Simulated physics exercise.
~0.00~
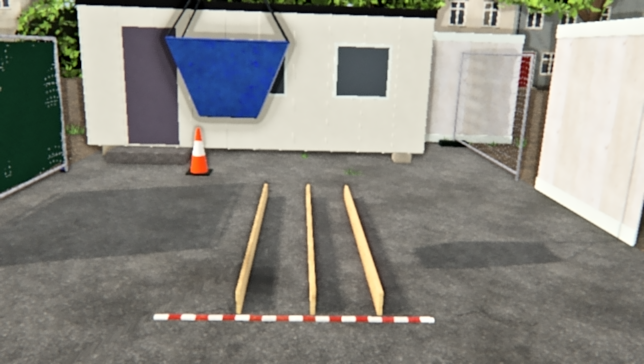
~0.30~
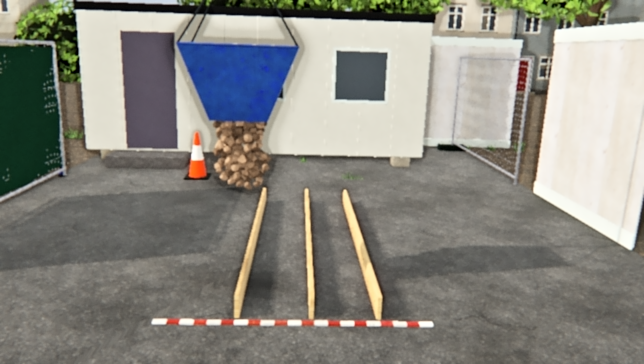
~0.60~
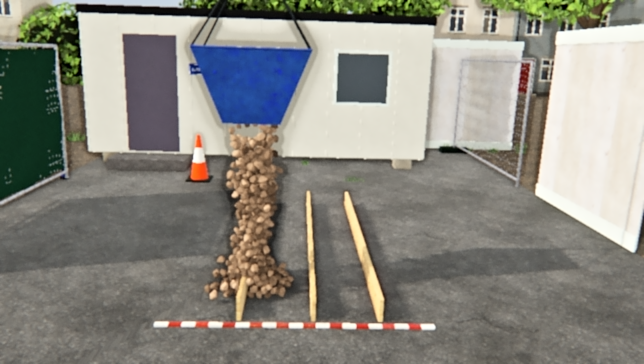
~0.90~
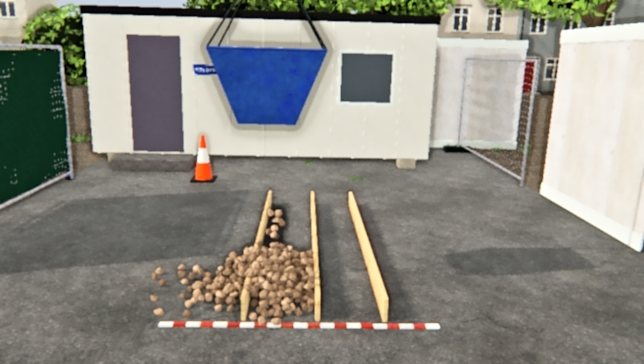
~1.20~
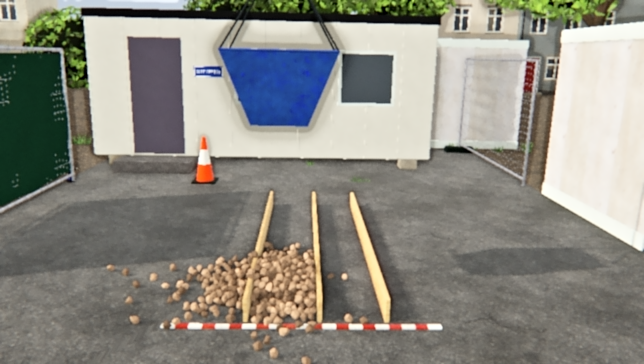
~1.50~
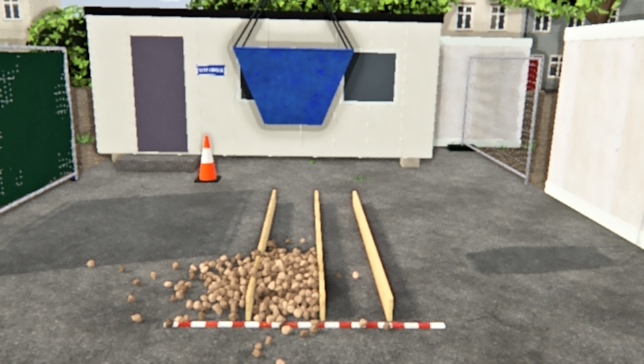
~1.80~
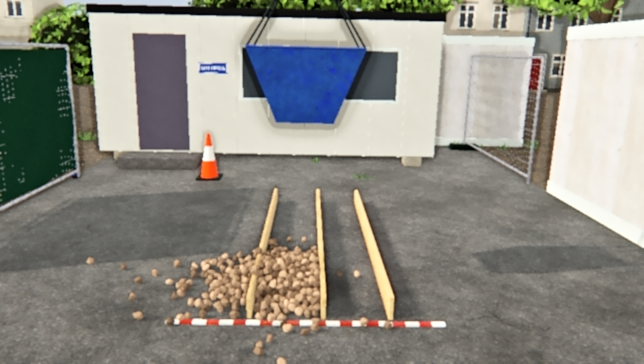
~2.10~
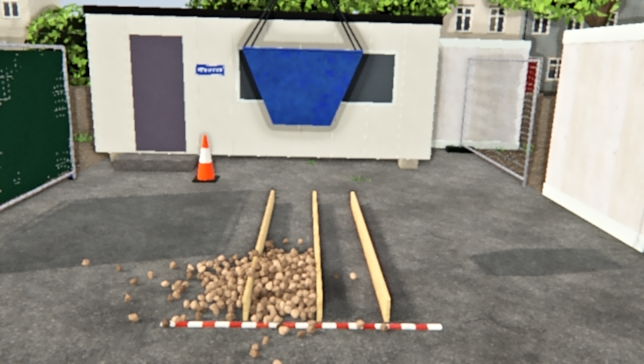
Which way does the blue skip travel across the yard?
The blue skip travels to the right, passing in front of the white cabin.
